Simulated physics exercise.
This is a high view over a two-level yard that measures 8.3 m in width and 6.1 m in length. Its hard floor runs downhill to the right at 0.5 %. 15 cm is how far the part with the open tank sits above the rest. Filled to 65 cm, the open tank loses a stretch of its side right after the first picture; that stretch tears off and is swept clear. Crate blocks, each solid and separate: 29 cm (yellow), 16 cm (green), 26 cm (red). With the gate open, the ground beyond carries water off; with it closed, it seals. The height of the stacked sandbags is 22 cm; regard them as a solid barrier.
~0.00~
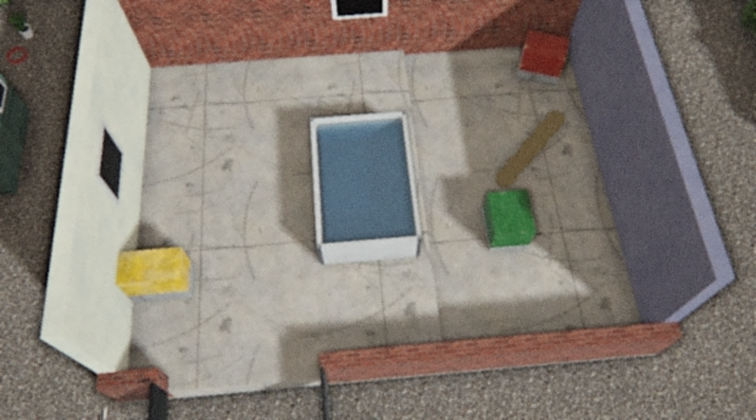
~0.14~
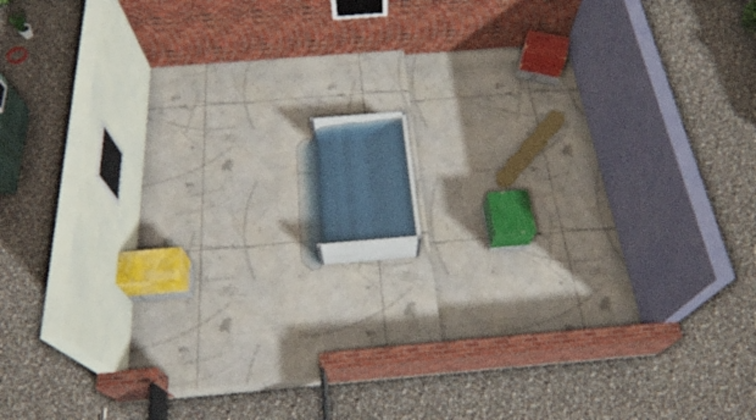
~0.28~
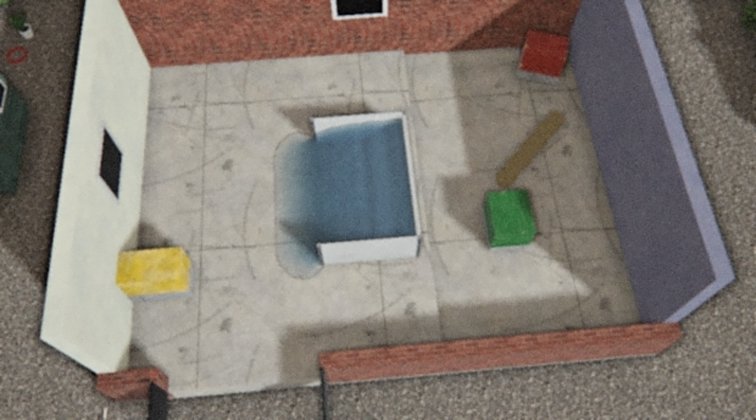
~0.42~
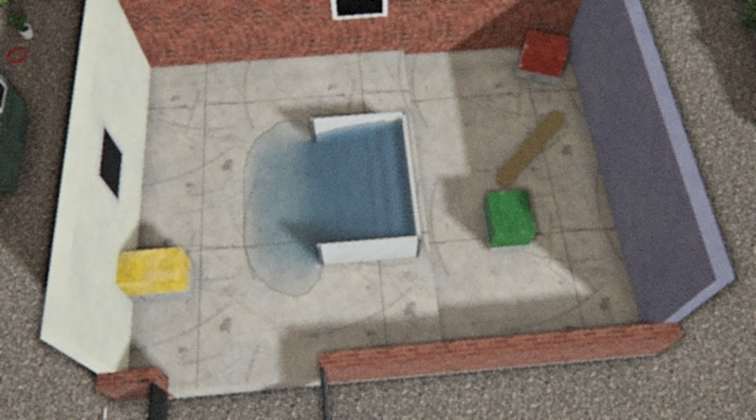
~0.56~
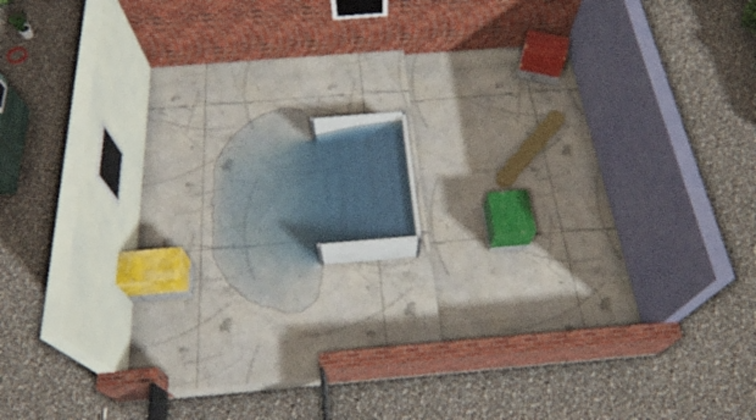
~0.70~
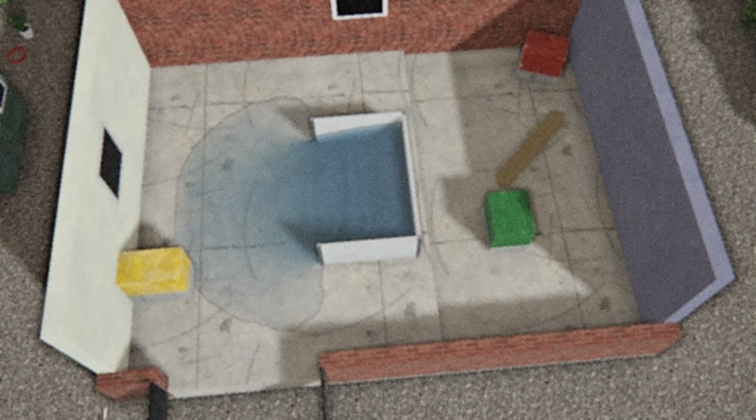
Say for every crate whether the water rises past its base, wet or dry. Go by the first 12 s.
Crate by crate: Yellow crate wet, green crate dry, red crate dry.
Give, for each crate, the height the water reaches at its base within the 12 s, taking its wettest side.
Peak readings (cm) - yellow: 37; green: 4; red: 16.
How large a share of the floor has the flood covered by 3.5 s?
Roughly 35 percent.
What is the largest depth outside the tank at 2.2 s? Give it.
Around 38 centimetres.
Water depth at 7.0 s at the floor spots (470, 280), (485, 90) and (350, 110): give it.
First spot near 0 cm, second near 3 cm, third near 5 cm.
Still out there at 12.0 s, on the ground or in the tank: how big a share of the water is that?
Near 78 in a hundred is still there.
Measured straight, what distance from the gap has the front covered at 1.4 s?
About 3.8 m out.
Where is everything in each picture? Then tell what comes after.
Still water, 65 cm deep, in the open tank at (364, 178), in the first picture.
Water pours out at (320, 193) and has run 1.3 m, to (319, 267); deepest outside 28 cm, 65 cm at the open tank's back, in the second picture.
Water pours out at (320, 195) and has run 1.4 m, to (299, 136); deepest outside 32 cm, 65 cm at the open tank's back, in the third picture.
The front is at (282, 126), 1.7 m from the gap at (320, 195); 3.5 m2 of floor is under water; 58 cm left at the back of the open tank, in the fourth picture.
Water pours out at (320, 196) and has run 2.1 m, to (244, 290); deepest outside 30 cm, 55 cm at the open tank's back, in the fifth picture.
The front is at (187, 264), 2.5 m from the gap at (320, 196); 7.9 m2 of floor is under water; 53 cm left at the back of the open tank, in the sixth picture.
After 1.4 s water covers 30 % of the floor and is deepest (40 cm) near (137, 262); yellow plinth reached, green plinth not reached, red plinth not reached.
After 2.2 s water covers 35 % of the floor and is deepest (38 cm) near (137, 262); yellow plinth reached, green plinth not reached, red plinth not reached.
After 3.5 s water covers 35 % of the floor and is deepest (28 cm) near (151, 74); yellow plinth reached, green plinth not reached, red plinth not reached.
After 7.0 s water covers 70 % of the floor and is deepest (15 cm) near (581, 100); yellow plinth reached, green plinth not reached, red plinth reached.
After 12.0 s water covers 95 % of the floor and is deepest (10 cm) near (539, 119); highest at the yellow plinth 37 cm, highest at the green plinth 4 cm, highest at the red plinth 16 cm.
